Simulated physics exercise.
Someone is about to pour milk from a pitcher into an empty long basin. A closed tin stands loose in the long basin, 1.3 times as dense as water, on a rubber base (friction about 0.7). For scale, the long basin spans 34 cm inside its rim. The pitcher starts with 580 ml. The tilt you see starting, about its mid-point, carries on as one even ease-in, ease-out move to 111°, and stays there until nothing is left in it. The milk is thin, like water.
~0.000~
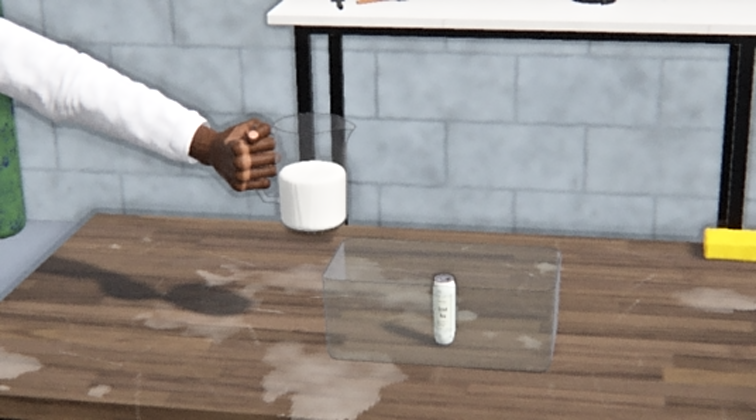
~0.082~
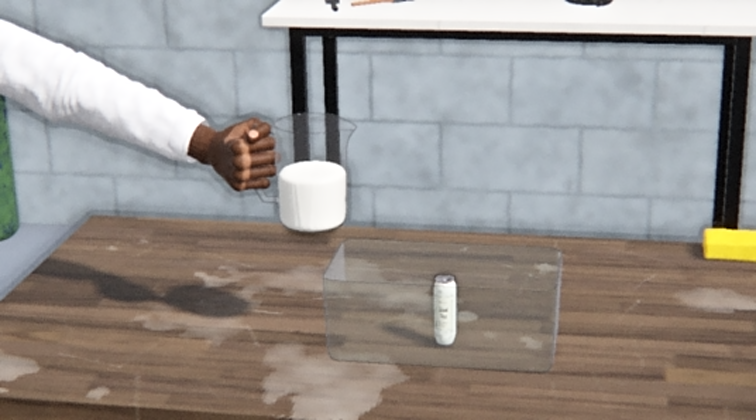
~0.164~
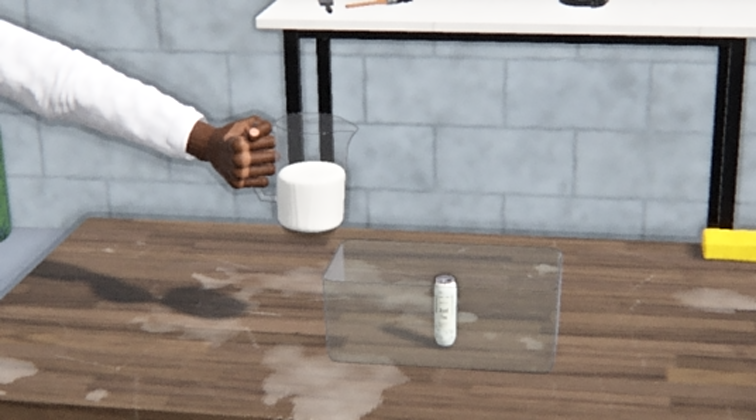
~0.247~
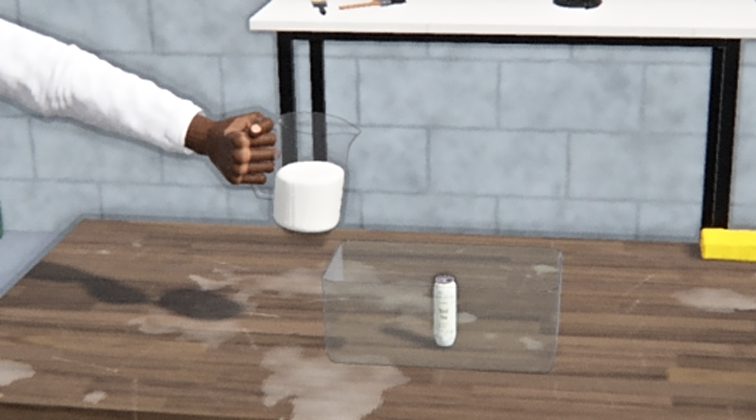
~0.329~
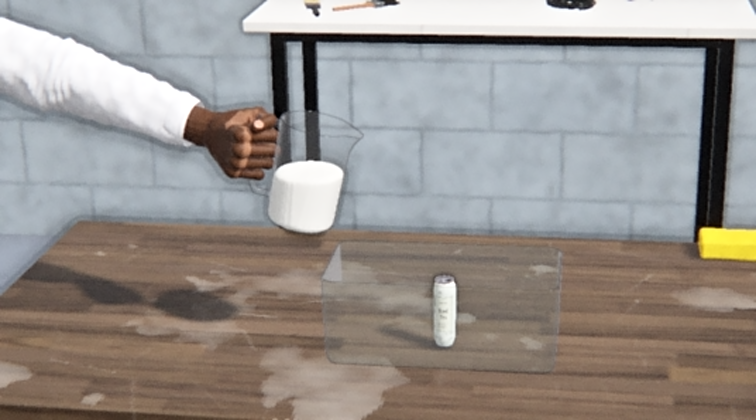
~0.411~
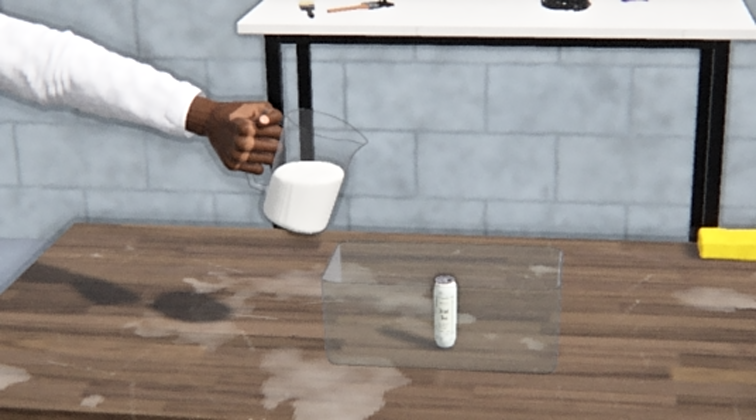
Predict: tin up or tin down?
It stays up.
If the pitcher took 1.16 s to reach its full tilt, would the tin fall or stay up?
The tin remains upright.
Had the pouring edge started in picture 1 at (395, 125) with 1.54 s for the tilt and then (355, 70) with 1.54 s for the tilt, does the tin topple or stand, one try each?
First it goes over; then it goes over.
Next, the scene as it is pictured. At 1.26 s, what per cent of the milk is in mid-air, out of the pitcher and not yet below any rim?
Near 18 in a hundred.
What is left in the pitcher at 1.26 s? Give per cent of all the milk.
Some 42 per cent.
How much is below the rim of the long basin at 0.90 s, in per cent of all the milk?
About 0 per cent.
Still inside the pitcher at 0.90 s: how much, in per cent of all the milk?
Some 98 per cent.
Then, 0.90 s in, the tilt is 70° and 98 per cent is still to pour; the tin stands where it began.
Then, 1.26 s in, the tilt is 102° and 41 per cent is still to pour; the tin stands where it began.
Then, 1.63 s in, the tilt is 111° and 1 per cent is still to pour; the tin stands where it began.
Then, 2.04 s in, the tilt is 111° and 0 per cent is still to pour; the tin stands where it began.
Finally, the tin stands where it began.
